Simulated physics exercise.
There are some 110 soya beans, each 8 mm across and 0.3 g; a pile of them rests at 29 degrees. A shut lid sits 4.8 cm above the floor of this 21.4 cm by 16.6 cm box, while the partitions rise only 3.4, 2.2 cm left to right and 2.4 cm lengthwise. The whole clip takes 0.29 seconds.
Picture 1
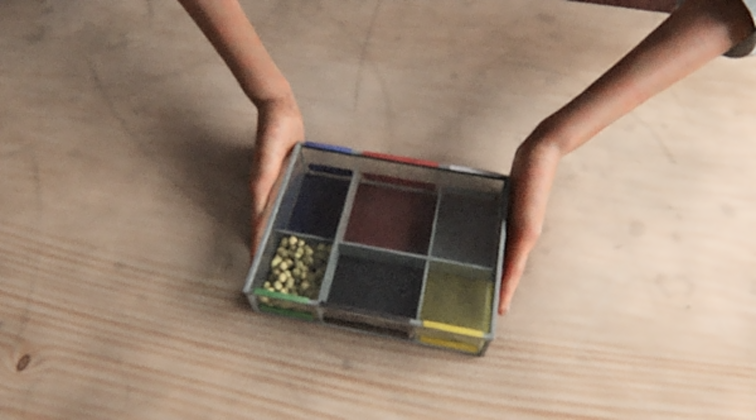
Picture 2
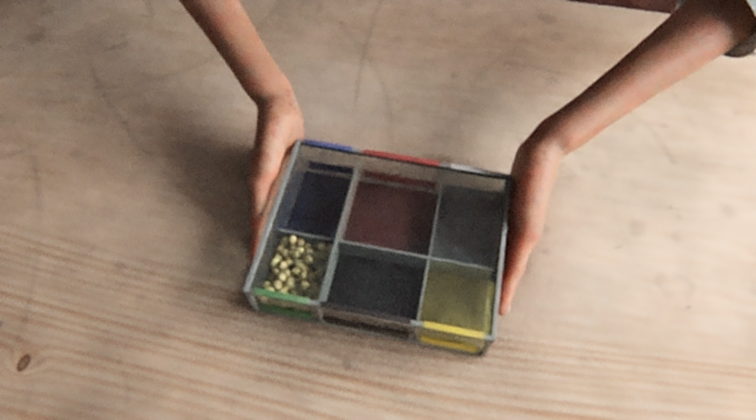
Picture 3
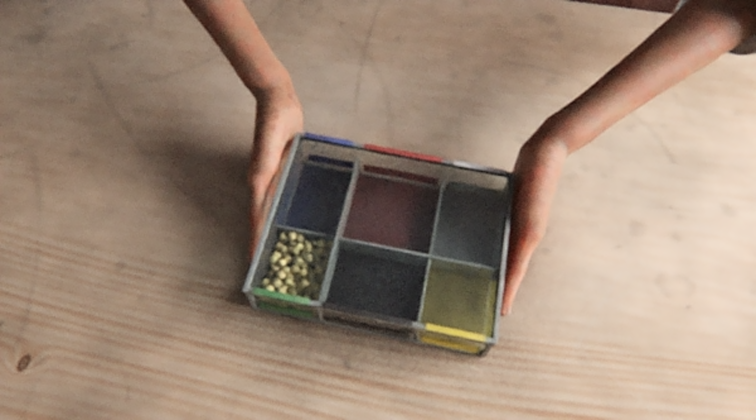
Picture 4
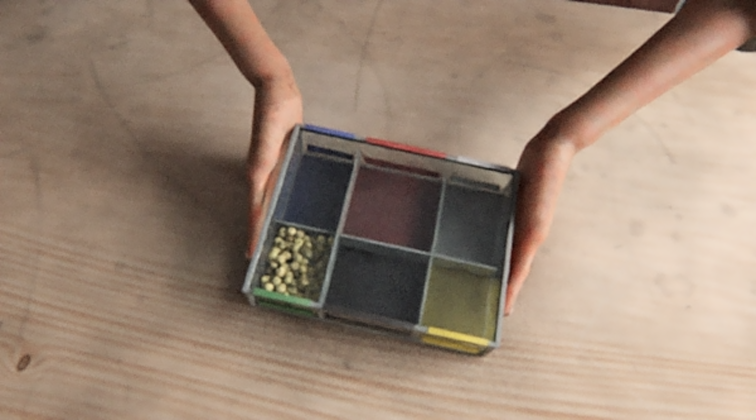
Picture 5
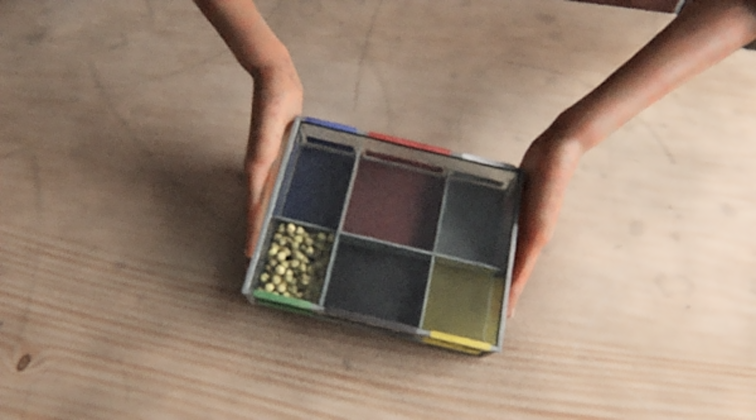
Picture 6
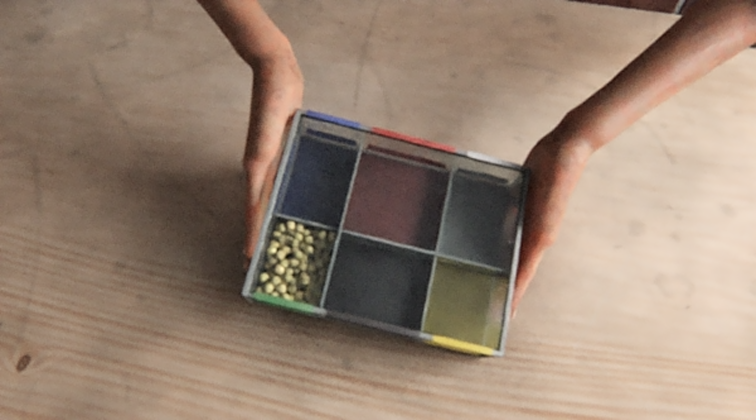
Two hands held a clear box with six compartments on a wooden table and slowly tilted it, raising the back edge, while the small pale beans stayed in the front left compartment.
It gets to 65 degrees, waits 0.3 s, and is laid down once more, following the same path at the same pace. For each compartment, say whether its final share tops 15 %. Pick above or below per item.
Red compartment = below; blue compartment = below; green compartment = above; yellow compartment = below; white compartment = below; black compartment = below.
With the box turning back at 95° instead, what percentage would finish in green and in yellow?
With that change, green ends at 95 percent while yellow ends at 5 percent.
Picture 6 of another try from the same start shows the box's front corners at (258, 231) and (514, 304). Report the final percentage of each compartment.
Red 5; blue 15; green 80; yellow 0; white 0; black 0.
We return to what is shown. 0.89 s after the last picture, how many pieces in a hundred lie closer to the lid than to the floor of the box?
Roughly 20 percent of the pieces.
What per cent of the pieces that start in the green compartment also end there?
Something like 100 per cent.
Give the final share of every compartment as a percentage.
Per cent by compartment - red 0, blue 0, green 100, yellow 0, white 0, black 0.
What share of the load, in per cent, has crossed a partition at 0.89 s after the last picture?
About 0 percent.
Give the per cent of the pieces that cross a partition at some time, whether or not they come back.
The share is close to 0 percent.
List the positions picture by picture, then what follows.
Box tilt 0 degrees, front corners at (249, 289) and (490, 335); green 100 %, in the first picture.
Box tilt 1 degrees, front corners at (249, 289) and (490, 336), in the second picture.
Box tilt 4 degrees, front corners at (249, 288) and (492, 339), lowest corner right front, in the third picture.
Box tilt 9 degrees, front corners at (248, 288) and (494, 343), lowest corner right front, in the fourth picture.
Box tilt 13 degrees, front corners at (248, 289) and (496, 347), lowest corner right front, in the fifth picture.
Box tilt 17 degrees, front corners at (248, 292) and (498, 352), lowest corner right front; green 100 %, in the sixth picture.
Then, 0.89 s after the last picture, tilt 65 degrees; green 100 %.
Then, 1.48 s after the last picture, tilt 33 degrees; green 100 %.
Then, 2.13 s after the last picture, tilt 0 degrees; green 100 %.
In the end, red 0 %, blue 0 %, green 100 %, yellow 0 %, white 0 %, black 0 %.
